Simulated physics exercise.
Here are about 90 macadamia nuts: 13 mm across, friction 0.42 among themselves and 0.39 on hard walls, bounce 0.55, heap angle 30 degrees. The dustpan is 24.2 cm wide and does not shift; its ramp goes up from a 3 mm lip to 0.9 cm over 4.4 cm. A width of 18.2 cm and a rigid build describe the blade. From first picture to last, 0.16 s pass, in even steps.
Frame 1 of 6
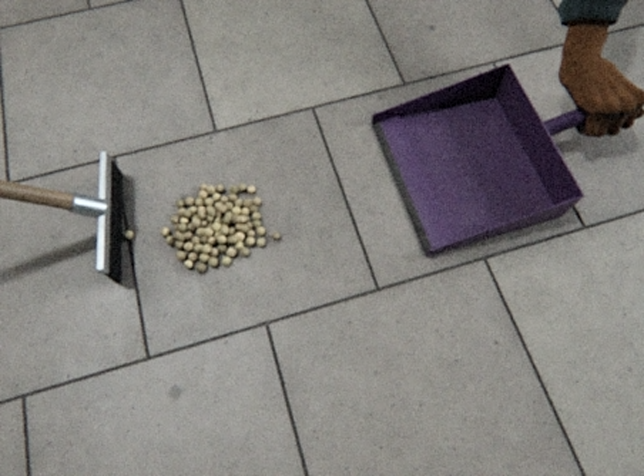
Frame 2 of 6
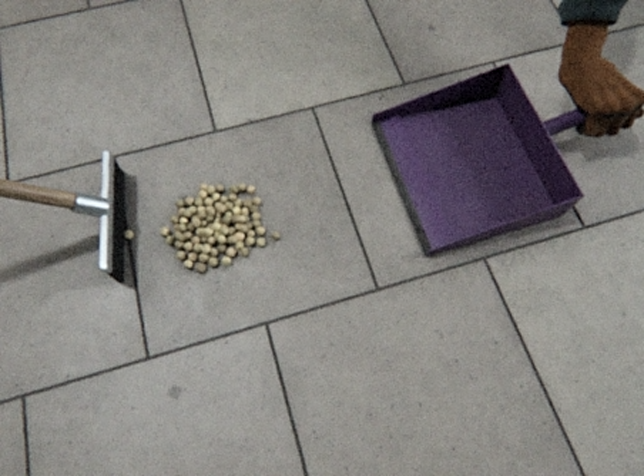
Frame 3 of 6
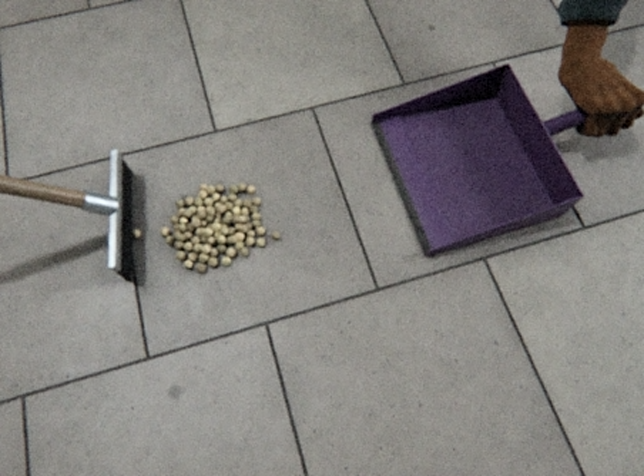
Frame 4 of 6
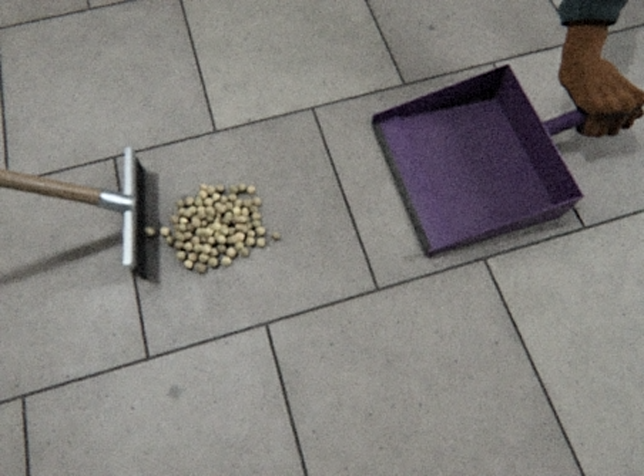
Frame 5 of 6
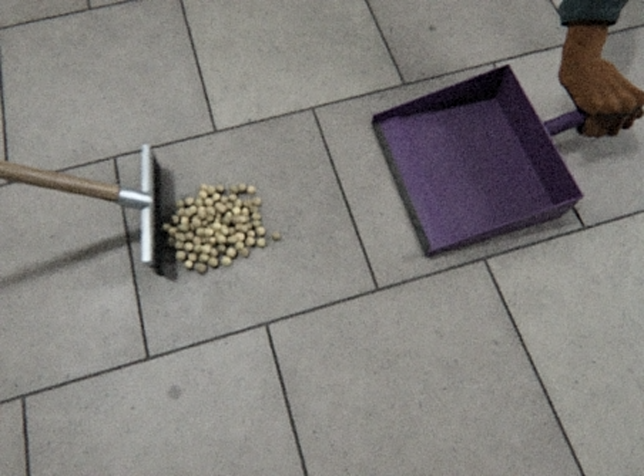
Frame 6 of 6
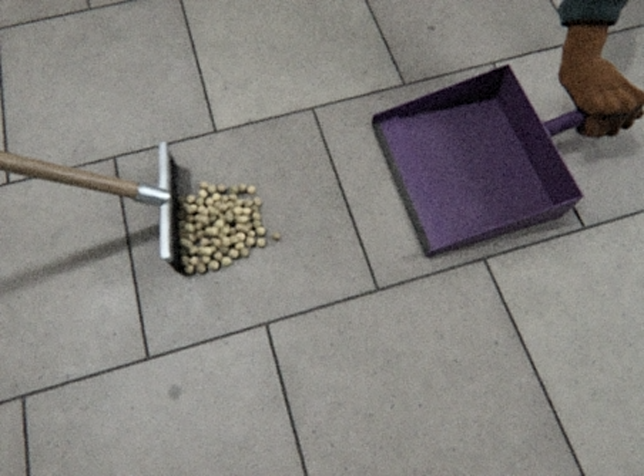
A broom-like blade on a wooden handle slides slowly right across grey floor tiles, first nudging one stray round nut toward a loose pile of pale nuts. It then meets the pile's left edge and presses those nuts slightly inward, while a hand holds a purple dustpan still at right.
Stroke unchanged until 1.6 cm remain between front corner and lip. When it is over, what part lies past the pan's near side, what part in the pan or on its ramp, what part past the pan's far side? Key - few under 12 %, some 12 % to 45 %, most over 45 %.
Near side: Some. Pan: Some. Far side: Few.
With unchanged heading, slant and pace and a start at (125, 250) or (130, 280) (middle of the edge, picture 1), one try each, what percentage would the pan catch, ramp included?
Close to 35 in a hundred, then close to 25 in a hundred.
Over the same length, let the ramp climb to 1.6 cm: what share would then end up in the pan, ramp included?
That change would give about 30 per cent.
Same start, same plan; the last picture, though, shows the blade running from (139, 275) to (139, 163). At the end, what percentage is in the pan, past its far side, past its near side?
That ends as pan 20, far 5, and near 30.
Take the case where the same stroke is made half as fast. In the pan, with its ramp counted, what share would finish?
About 25 %.
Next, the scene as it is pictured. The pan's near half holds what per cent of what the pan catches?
Some 50 per cent.
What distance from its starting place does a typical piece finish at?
30 cm or thereabouts.
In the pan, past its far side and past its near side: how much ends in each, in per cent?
In per cent - near side 20, pan 30, far side 5.
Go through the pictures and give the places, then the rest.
The first frame shows blade from (104, 270) to (107, 158), moved 0.0 cm, 0 of the pieces shifted so far; middle of the pieces at (219, 222); pan at (474, 165).
The second frame shows blade from (107, 269) to (109, 158), moved 0.4 cm, 0 of the pieces shifted so far; middle of the pieces at (219, 222).
The third frame shows blade from (116, 267) to (117, 156), moved 1.6 cm, 1 of the pieces shifted so far; middle of the pieces at (219, 222).
The fourth frame shows blade from (131, 265) to (131, 154), moved 3.6 cm, 1 of the pieces shifted so far; middle of the pieces at (219, 222).
The fifth frame shows blade from (149, 261) to (148, 151), moved 6.1 cm, 4 of the pieces shifted so far; middle of the pieces at (219, 222).
The sixth frame shows blade from (168, 258) to (165, 149), moved 8.5 cm, 42 of the pieces shifted so far; middle of the pieces at (217, 226); pan at (474, 166).
Then, 0.20 s after the last picture, middle of the blade 18 cm from the lip; 0 % over the lip, far side 0 %, near side 0 %.
Then, 0.34 s after the last picture, middle of the blade 7 cm from the lip; 0 % over the lip, far side 5 %, near side 10 %.
Then, 0.60 s after the last picture, middle of the blade 3 cm from the lip; 40 % over the lip, far side 5 %, near side 20 %.
In the end, near side 20 %, pan 30 %, far side 5 %, in front of the lip or behind the blade 45 %.
